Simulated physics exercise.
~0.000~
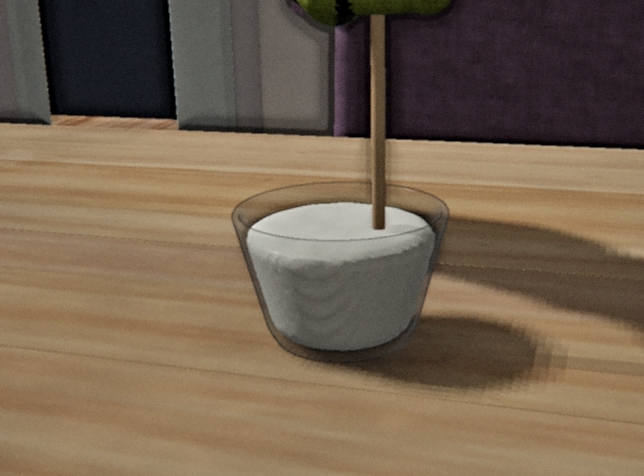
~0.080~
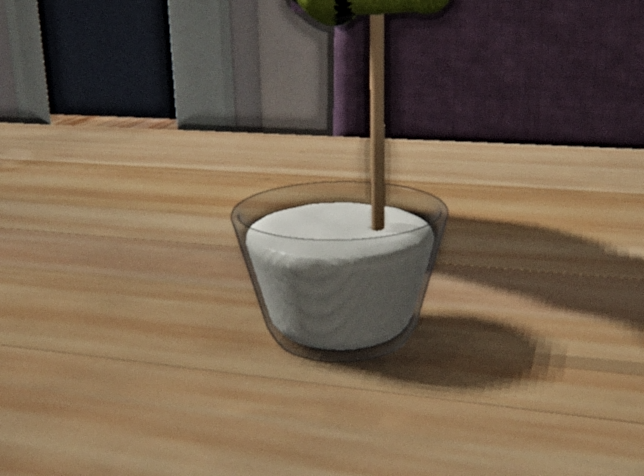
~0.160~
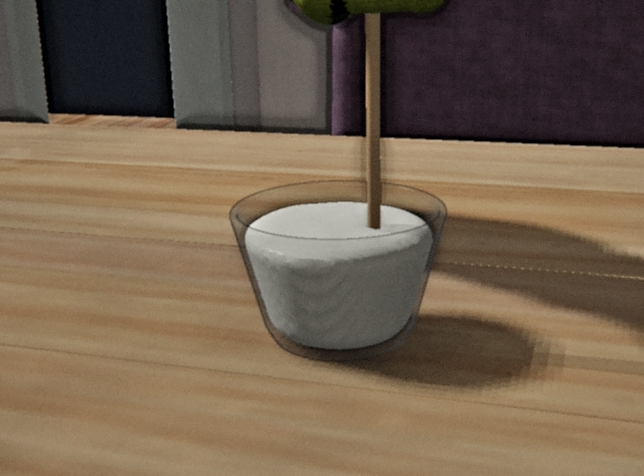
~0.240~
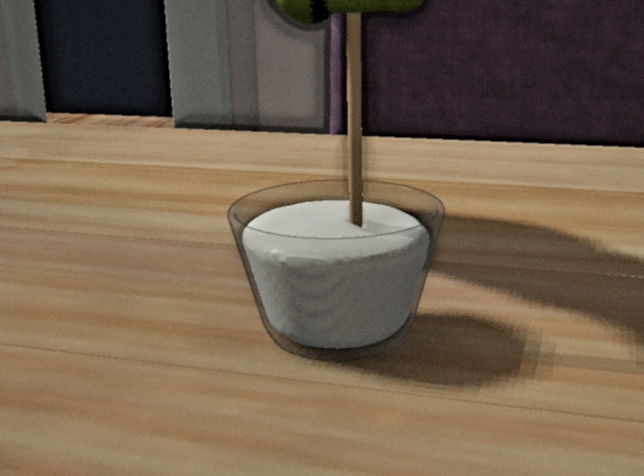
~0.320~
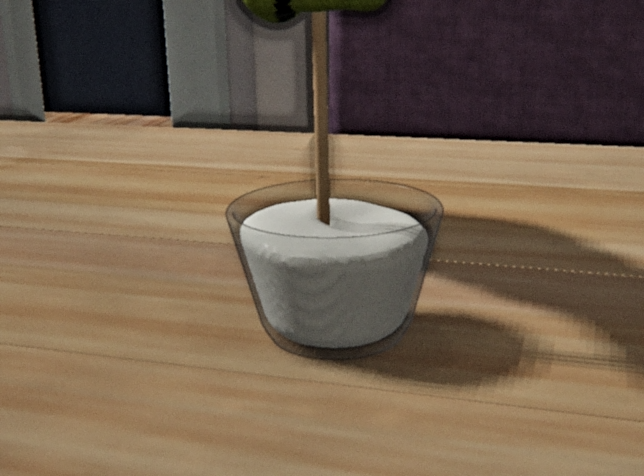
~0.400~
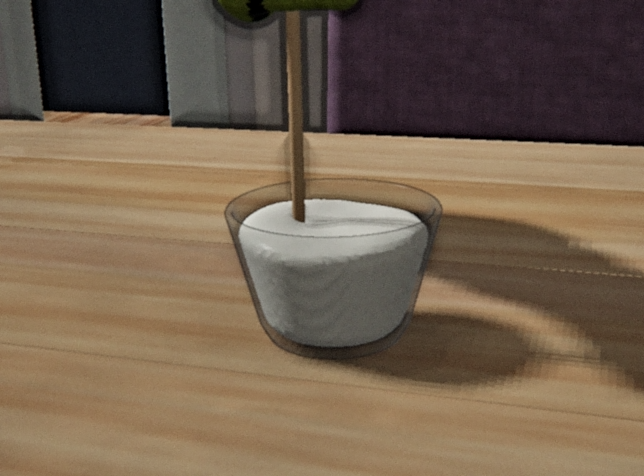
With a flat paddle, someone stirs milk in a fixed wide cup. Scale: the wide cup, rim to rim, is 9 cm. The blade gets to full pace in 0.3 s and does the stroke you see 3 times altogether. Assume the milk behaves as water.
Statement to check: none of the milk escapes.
True.
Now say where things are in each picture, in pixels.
The stem is at (378, 55); surface from (251, 221) to (434, 235); the rim runs from (242, 207) to (445, 221), in the first picture.
The stem is at (377, 54); surface from (251, 221) to (433, 235), in the second picture.
The stem is at (373, 54); surface from (250, 221) to (431, 234), in the third picture.
The stem is at (354, 52); surface from (249, 220) to (428, 237), in the fourth picture.
The stem is at (320, 51); surface from (245, 215) to (427, 236), in the fifth picture.
The stem is at (294, 50); surface from (244, 216) to (427, 231), in the sixth picture.
Then, 0.82 s in, 0 ml is over the rim.
Then, 1.24 s in, 0 ml is over the rim.
Then, 1.65 s in, 0 ml is over the rim.
Then, 2.07 s in, 0 ml is over the rim.
Finally, 0 ml is over the rim.
